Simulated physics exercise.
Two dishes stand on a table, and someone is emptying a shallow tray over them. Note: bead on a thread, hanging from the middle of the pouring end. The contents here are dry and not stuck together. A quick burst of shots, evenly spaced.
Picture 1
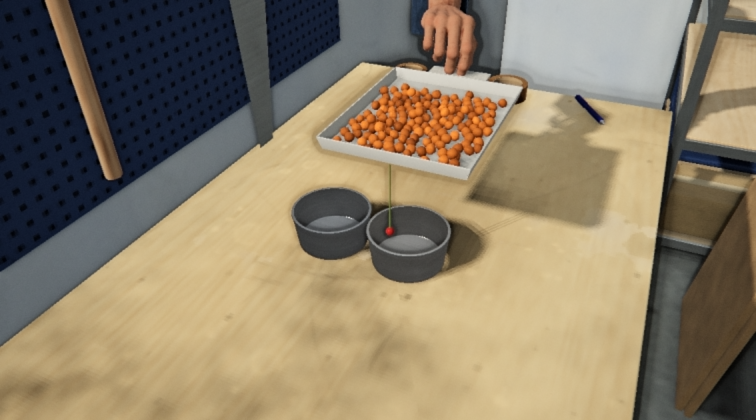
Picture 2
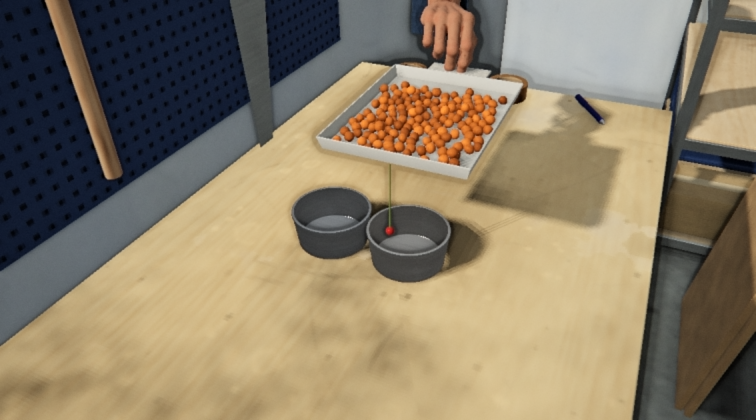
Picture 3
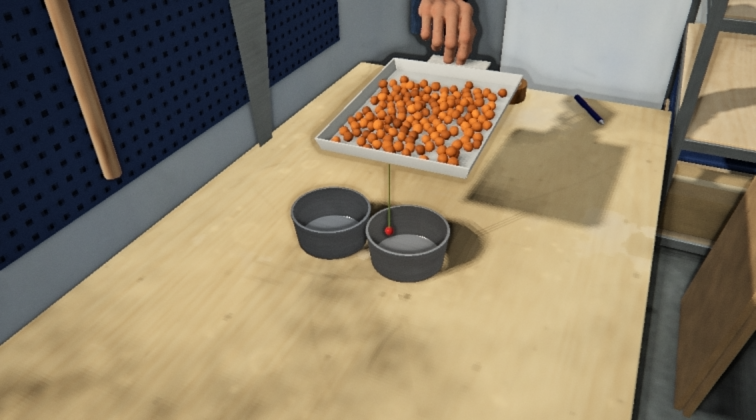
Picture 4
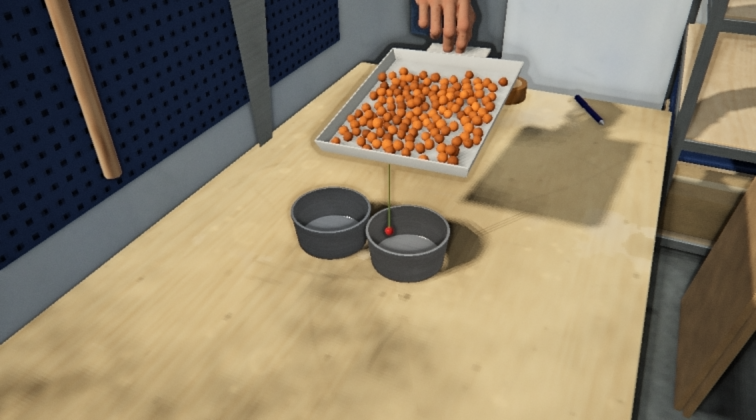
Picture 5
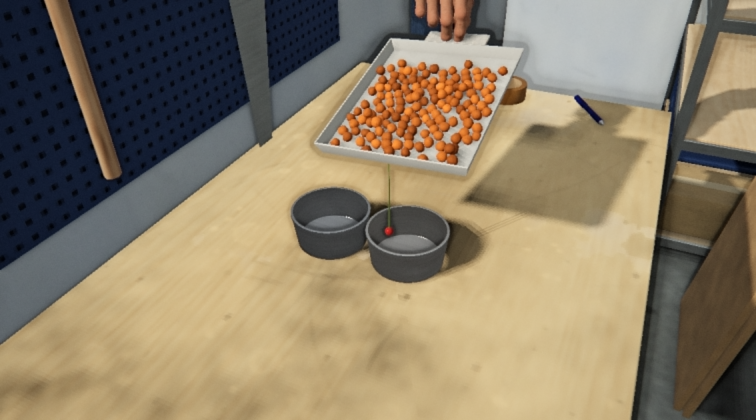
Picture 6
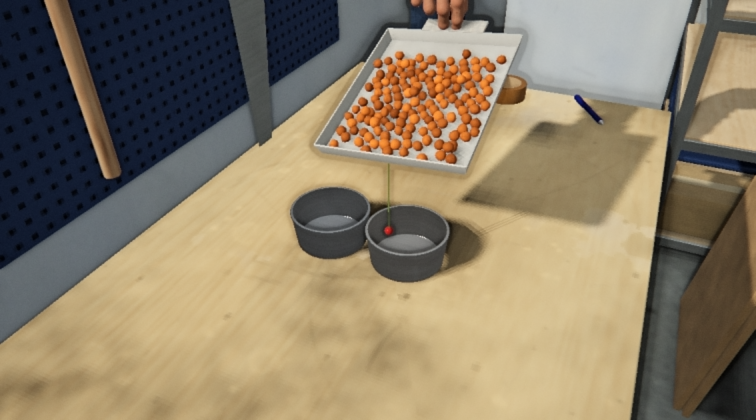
The footage shows a hand raising the far end of a shallow white tray of small orange-brown balls above two grey dishes on a wooden table, tilting it gradually toward its near left corner while a red bead hangs below.
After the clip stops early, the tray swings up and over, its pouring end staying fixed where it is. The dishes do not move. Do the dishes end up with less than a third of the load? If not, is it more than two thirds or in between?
Yes.
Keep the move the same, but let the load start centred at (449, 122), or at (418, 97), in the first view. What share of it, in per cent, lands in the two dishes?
It would be about 10 per cent for the first and about 0 per cent for the second.
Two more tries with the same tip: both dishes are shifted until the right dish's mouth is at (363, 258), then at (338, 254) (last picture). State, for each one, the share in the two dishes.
First some 70, then 70 per cent.
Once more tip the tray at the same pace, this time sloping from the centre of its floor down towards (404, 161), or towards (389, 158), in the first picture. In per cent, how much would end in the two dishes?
You'd see roughly 0 per cent the first time and 0 per cent the second.
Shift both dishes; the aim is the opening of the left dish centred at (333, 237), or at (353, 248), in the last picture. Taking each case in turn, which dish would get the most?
Try 1: The left-hand one. Try 2: The left-hand one.
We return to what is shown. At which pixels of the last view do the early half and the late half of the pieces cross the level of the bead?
At (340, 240) for the first part, then at (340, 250) for the others.
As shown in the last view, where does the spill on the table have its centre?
Estimate: Around (339, 293).
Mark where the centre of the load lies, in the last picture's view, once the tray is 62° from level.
Around (385, 105).
Soon, tray tipped steeply; nearly all on the tray; a stray few outside both; a stray few in the air.
A while on, tray tipped right over; nearly all on the tray; a stray few outside both; a stray few in the air.
Towards the end, tray tipped past a quarter turn; a stray few in the left dish; nearly all outside both.
Finally, tray tipped past a quarter turn; none in the right dish; a stray few in the left dish; nearly all outside both.
